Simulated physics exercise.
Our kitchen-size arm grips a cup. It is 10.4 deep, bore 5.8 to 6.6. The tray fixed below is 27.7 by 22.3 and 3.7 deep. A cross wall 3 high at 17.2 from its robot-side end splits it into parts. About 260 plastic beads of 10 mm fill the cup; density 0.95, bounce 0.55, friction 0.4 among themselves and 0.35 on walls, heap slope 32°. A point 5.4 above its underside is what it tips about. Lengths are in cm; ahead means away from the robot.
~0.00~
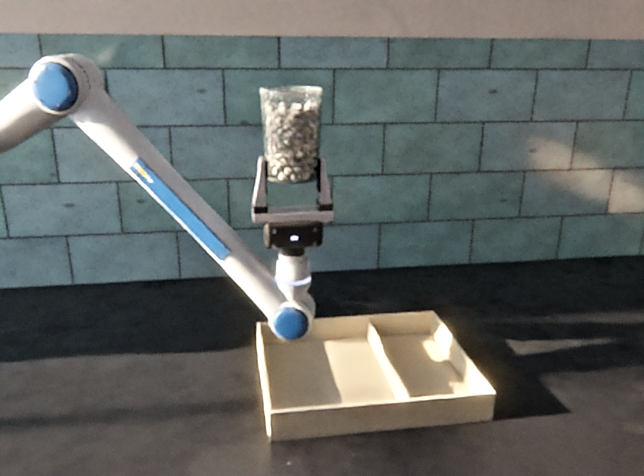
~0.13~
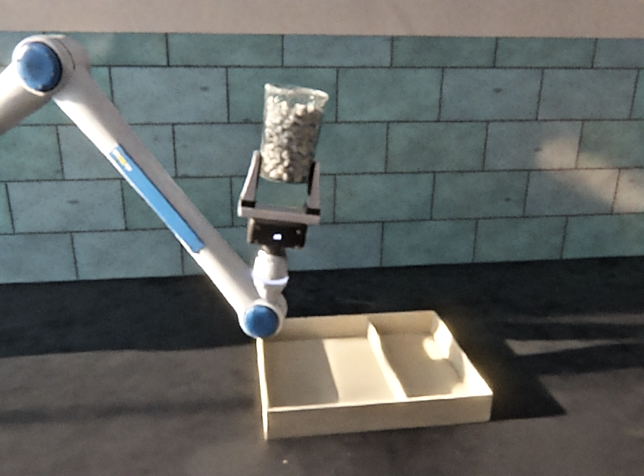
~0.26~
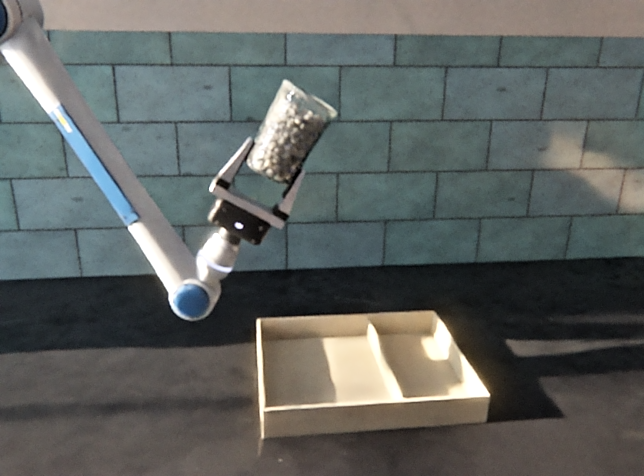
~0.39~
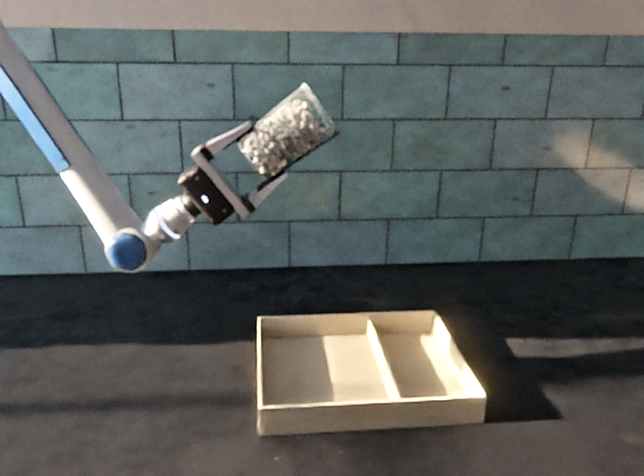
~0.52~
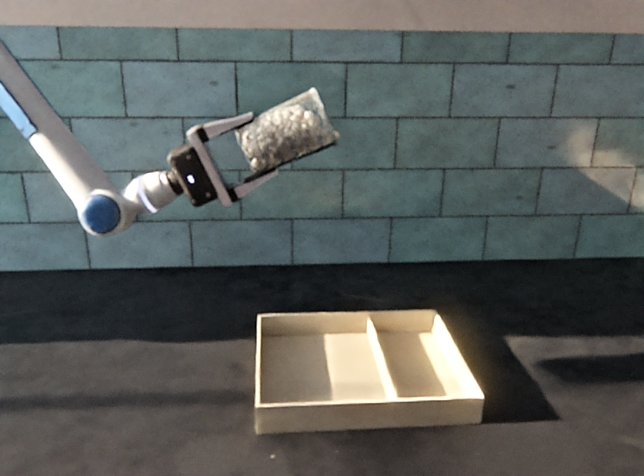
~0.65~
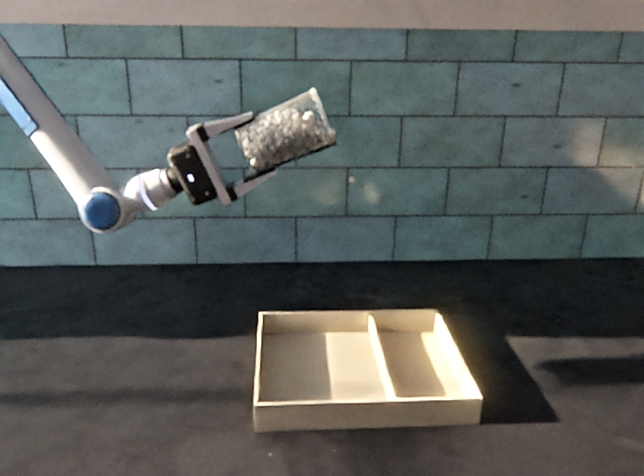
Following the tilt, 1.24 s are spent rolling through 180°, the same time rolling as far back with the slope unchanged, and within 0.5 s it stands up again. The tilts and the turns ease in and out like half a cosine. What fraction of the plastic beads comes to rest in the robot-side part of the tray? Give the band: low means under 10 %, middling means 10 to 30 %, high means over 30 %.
Band: Low.
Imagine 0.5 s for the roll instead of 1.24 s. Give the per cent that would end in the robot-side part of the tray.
Expected share: Some 5 %.
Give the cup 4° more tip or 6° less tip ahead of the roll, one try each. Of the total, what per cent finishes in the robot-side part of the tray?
About 10 and 5 per cent.
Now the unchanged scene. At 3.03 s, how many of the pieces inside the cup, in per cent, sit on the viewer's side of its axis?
55 in a hundred, more or less.
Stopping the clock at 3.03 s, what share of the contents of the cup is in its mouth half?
Mouth-half share: Approx. 40 in a hundred.
By 1.84 s, tipped 67°, highest piece 38 above the table; 249 in the cup, 6 in the robot-side part, 6 in the far-side part, 1 on the table or floor, 1 in flight or on a rim.
By 3.03 s, tipped 67°, highest piece 37 above the table; 239 in the cup, 13 in the robot-side part, 7 in the far-side part, 1 on the table or floor, 3 in flight or on a rim.
By 3.83 s, upright, highest piece 39 above the table; 237 in the cup, 16 in the robot-side part, 9 in the far-side part, 1 on the table or floor.
By 4.53 s, upright, highest piece 39 above the table; 237 in the cup, 16 in the robot-side part, 9 in the far-side part, 1 on the table or floor.
Final count, 237 in the cup, 16 in the robot-side part, 9 in the far-side part, 1 on the table or floor. That is 6 % in the robot-side part of the tray.
